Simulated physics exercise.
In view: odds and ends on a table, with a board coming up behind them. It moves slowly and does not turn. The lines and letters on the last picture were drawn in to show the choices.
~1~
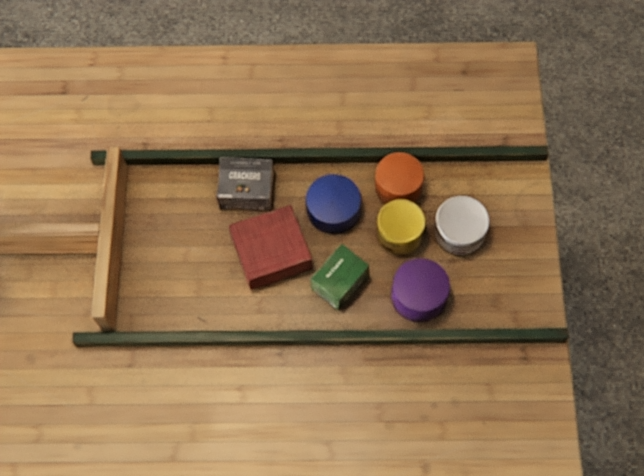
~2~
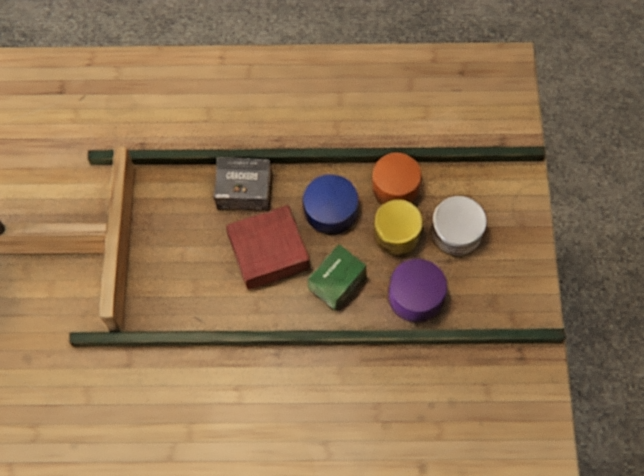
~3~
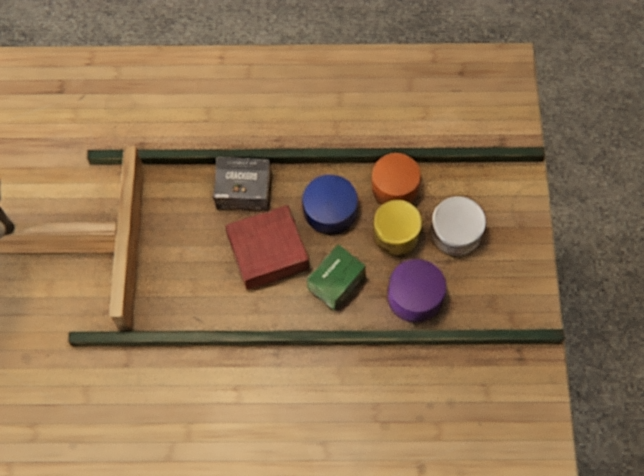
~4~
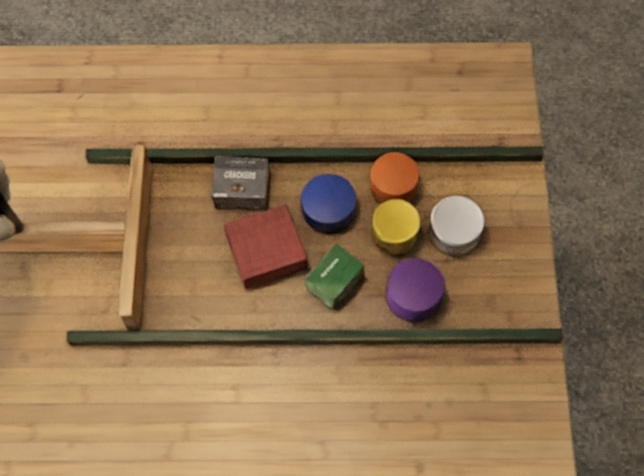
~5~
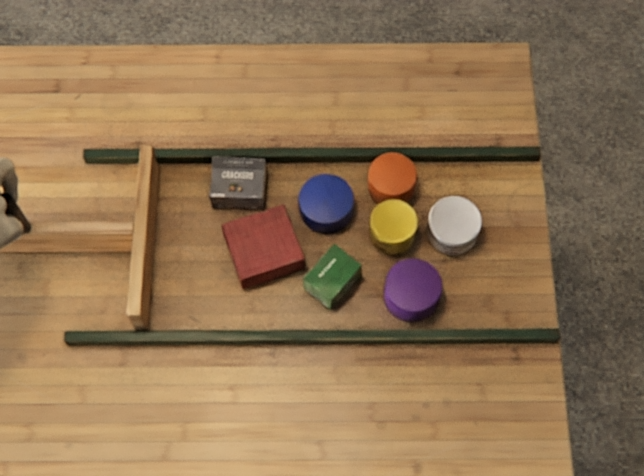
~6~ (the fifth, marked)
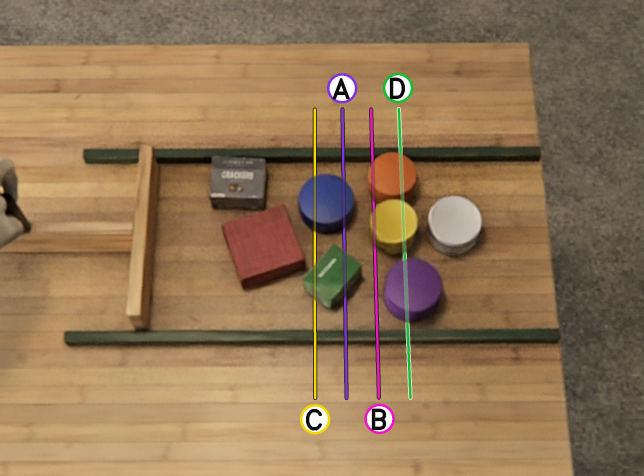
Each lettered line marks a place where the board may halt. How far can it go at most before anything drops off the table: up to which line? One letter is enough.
As far as mark D.
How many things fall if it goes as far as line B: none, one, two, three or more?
The count is none.
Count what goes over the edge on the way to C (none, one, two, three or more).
In all, none.
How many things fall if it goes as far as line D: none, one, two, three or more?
In all, none.
On the marked copy, A at (344, 245); B at (375, 245); C at (315, 245); D at (404, 244).
Following D. Soon after the start, board (235, 227); grey packet (273, 183); green box (340, 282).
Later, board (329, 226); white jar (487, 218); purple tin (476, 301).
In the end, board (401, 226); white jar (544, 198); yellow jar (539, 252); nothing has fallen.
As for the rest, A is safe but short; B is safe but short; C is safe but short.
